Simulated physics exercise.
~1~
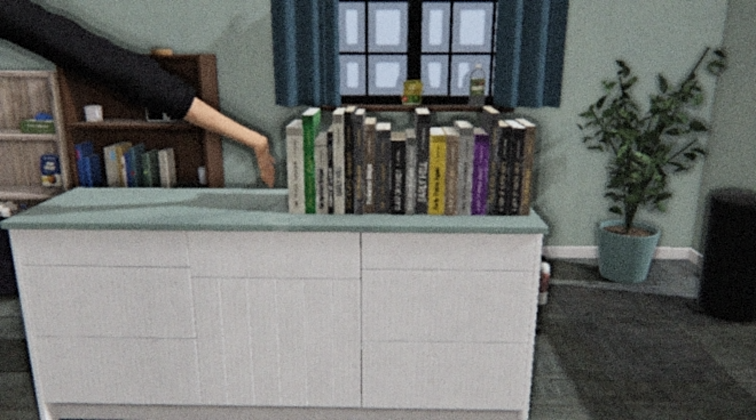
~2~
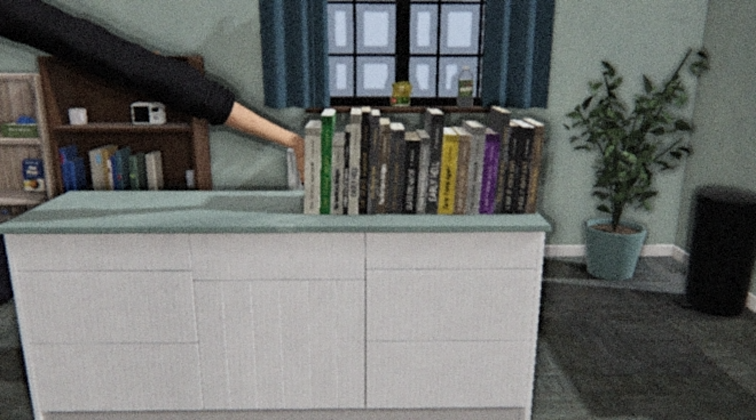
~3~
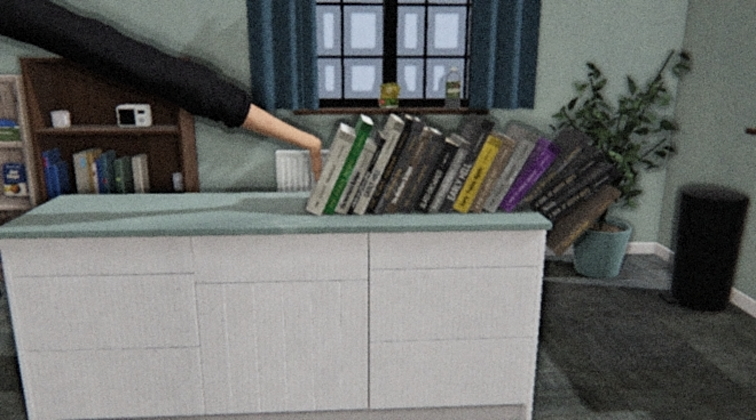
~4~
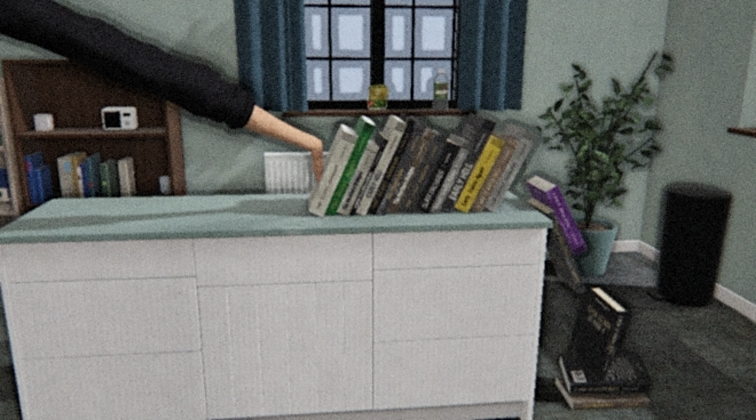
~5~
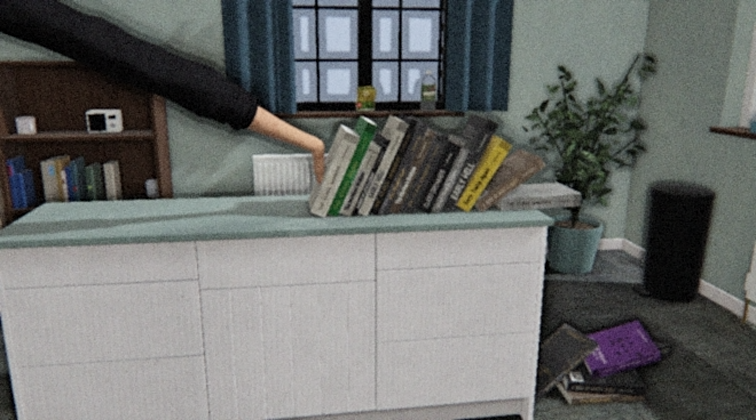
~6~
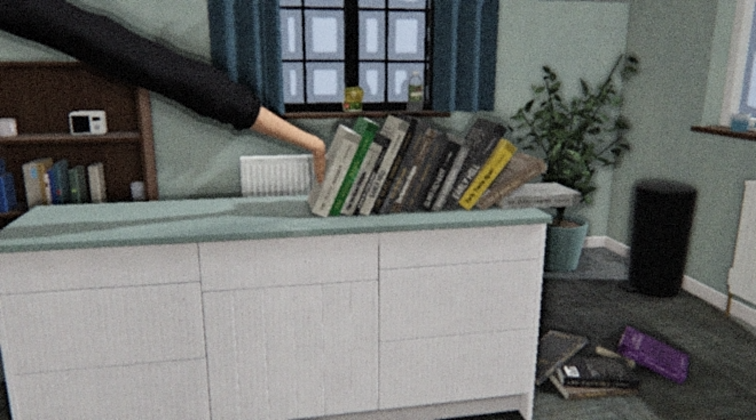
An arm pushing a row of upright books rightward along a worktop, tipping several onto the floor, the rest left leaning.
